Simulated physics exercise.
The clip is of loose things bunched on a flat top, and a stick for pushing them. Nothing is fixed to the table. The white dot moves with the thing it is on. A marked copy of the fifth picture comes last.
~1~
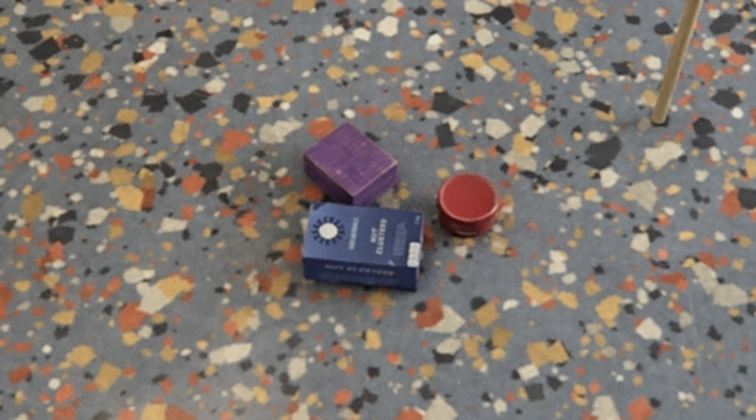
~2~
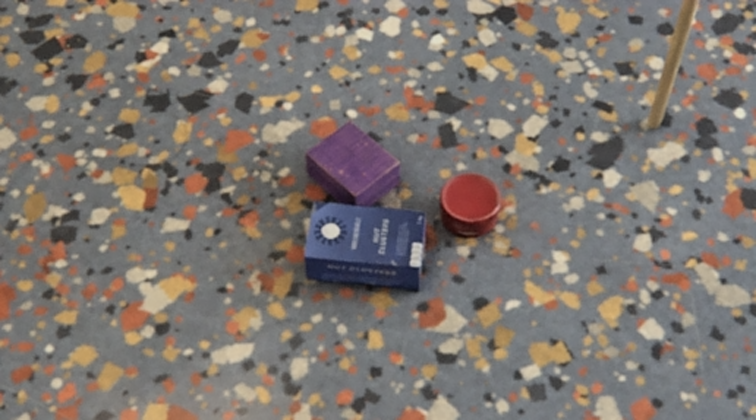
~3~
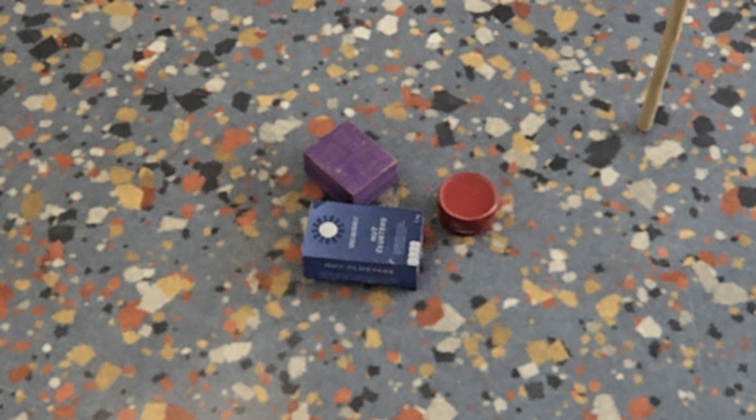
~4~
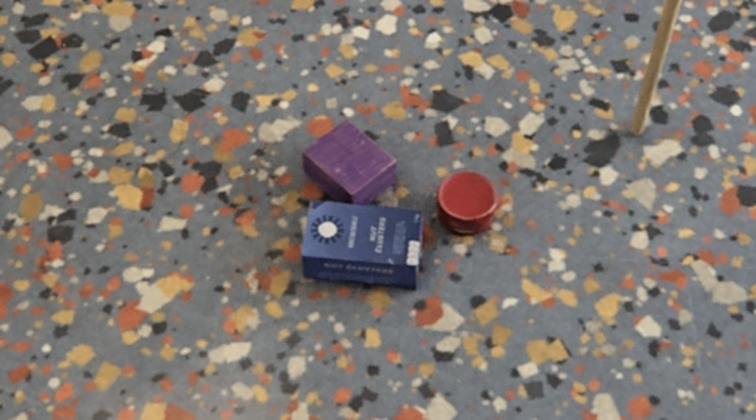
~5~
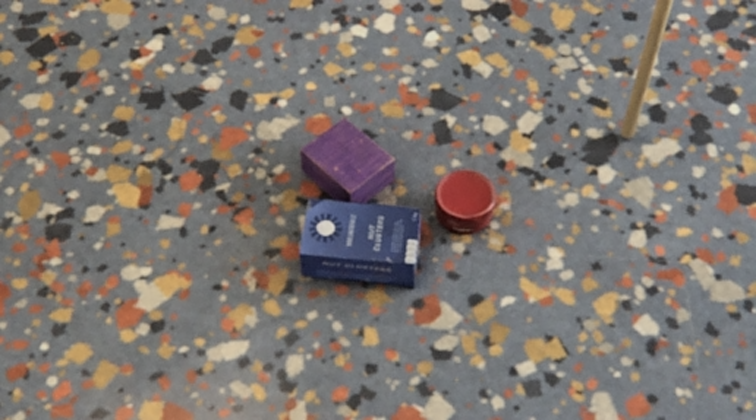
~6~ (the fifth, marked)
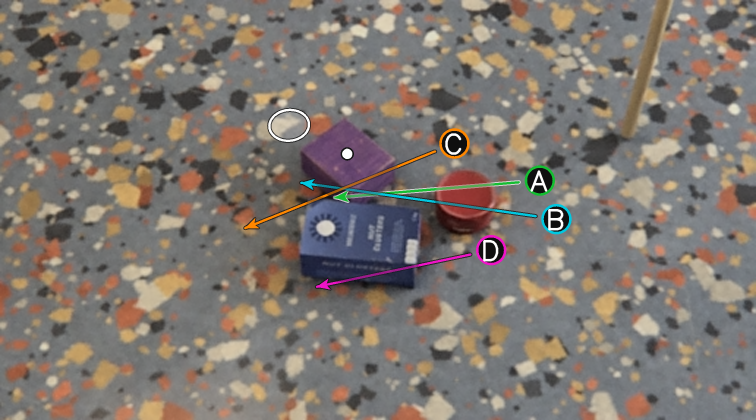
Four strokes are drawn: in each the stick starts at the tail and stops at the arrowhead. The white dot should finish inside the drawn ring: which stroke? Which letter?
Push along B.
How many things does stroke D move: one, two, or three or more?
One.
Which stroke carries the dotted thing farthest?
Stroke C.
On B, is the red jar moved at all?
Yes.
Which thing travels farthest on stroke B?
It is the red jar.
On the marked copy, A from (519, 182) to (335, 198); B from (536, 216) to (301, 183); C from (435, 151) to (245, 228); D from (471, 254) to (317, 287); the ring at (289, 125); the white dot at (347, 154).
With B. Early on, foot of the stick (449, 205); purple block (348, 165); red jar (414, 195).
Further on, foot of the stick (365, 193); purple block (300, 140); red jar (328, 189).
At the end, foot of the stick (301, 184); purple block (294, 135); red jar (274, 197); the dot on the purple block is in the ring.
As for the rest, A leaves the dotted thing at (322, 154); C leaves the dotted thing at (260, 175); D leaves the dotted thing at (348, 165).
